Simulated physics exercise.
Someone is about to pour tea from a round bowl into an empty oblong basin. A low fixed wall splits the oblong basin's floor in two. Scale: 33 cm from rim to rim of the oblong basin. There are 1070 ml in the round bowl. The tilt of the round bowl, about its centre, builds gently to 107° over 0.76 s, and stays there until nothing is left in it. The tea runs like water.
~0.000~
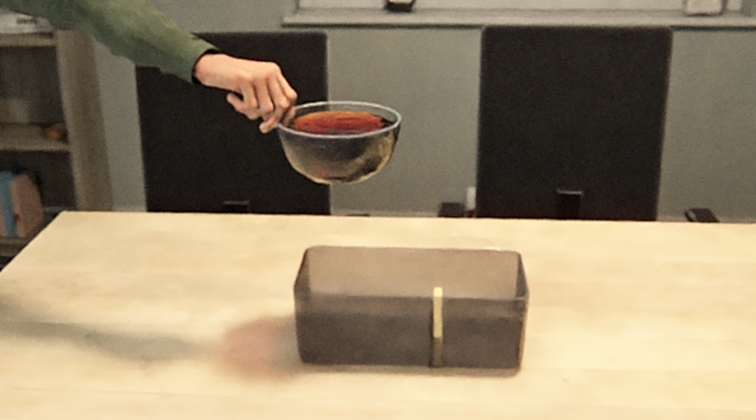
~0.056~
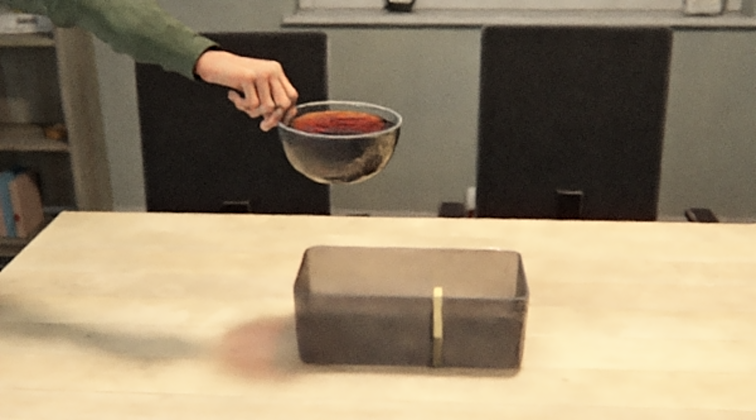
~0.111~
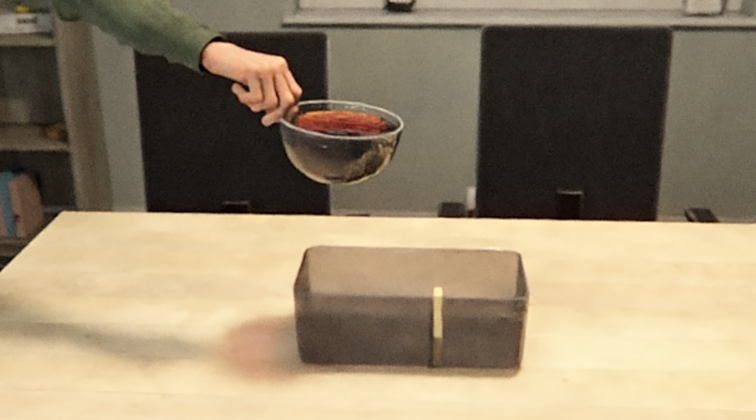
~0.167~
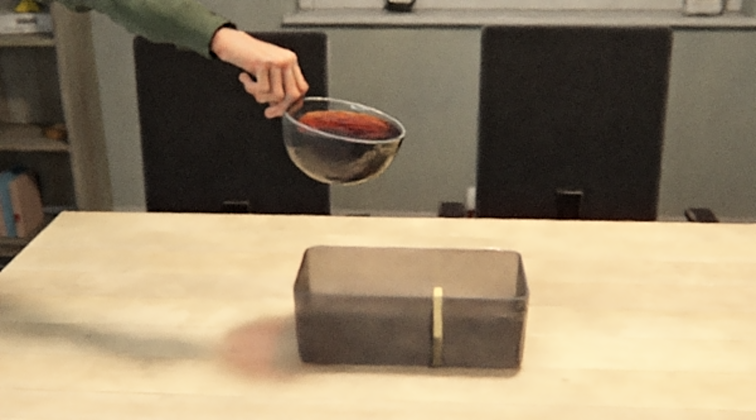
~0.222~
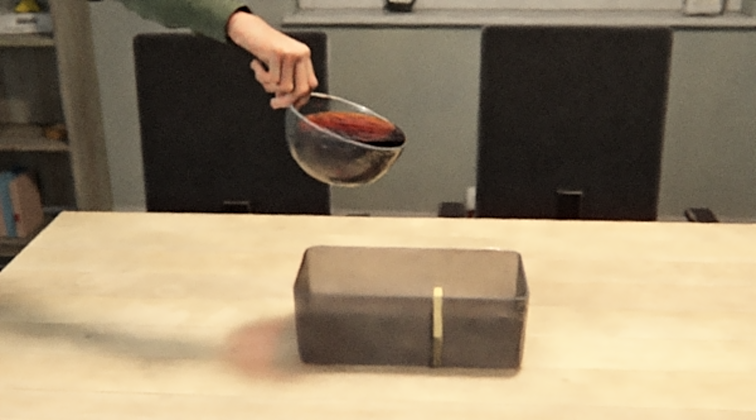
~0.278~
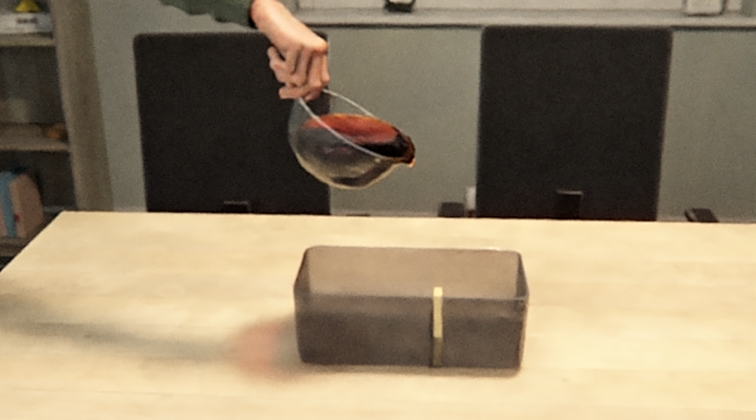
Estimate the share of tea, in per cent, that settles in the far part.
About 47 per cent.
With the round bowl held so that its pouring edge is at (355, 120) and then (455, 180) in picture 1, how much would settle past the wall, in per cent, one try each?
In turn about 10 and 70 per cent.
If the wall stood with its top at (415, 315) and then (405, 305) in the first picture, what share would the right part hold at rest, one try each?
In turn about 70 and 80 per cent.
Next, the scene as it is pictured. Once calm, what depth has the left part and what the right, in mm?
Left about 18 mm, right about 28 mm.
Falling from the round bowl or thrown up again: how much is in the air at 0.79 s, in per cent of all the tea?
Near 16 in a hundred.
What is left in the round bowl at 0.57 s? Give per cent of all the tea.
Some 16 per cent.
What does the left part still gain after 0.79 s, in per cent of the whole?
Near 12 in a hundred.
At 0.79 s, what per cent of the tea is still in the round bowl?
Near 0 in a hundred.
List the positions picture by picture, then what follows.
Tilt 0°; pouring edge (400, 121); surface from (282, 125) to (398, 127); the oblong basin's rim runs from (300, 269) to (525, 274); the wall's top is at (438, 312), in the first frame.
Tilt 1°; pouring edge (401, 122); surface from (282, 125) to (398, 128), in the second frame.
Tilt 6°; pouring edge (402, 126); surface from (283, 123) to (399, 129), in the third frame.
Tilt 12°; pouring edge (404, 134); surface from (286, 122) to (402, 131), in the fourth frame.
Tilt 21°; pouring edge (405, 143); surface from (289, 123) to (403, 136); 2 per cent is over the edge, in the fifth frame.
Tilt 32°; pouring edge (404, 155); surface from (292, 126) to (397, 144); 8 per cent is over the edge, in the sixth frame.
After 0.57 s the tilt is 92° and 16 per cent is still to pour, 3 is left of the wall and 32 right of it.
After 0.79 s the tilt is 107° and 0 per cent is still to pour, 37 is left of the wall and 46 right of it.
After 1.01 s the tilt is 107° and 0 per cent is still to pour, 47 is left of the wall and 48 right of it.
After 1.26 s the tilt is 107° and 0 per cent is still to pour, 49 is left of the wall and 47 right of it.
In the end 49 per cent lies left of the wall, 47 right of it and 4 outside.
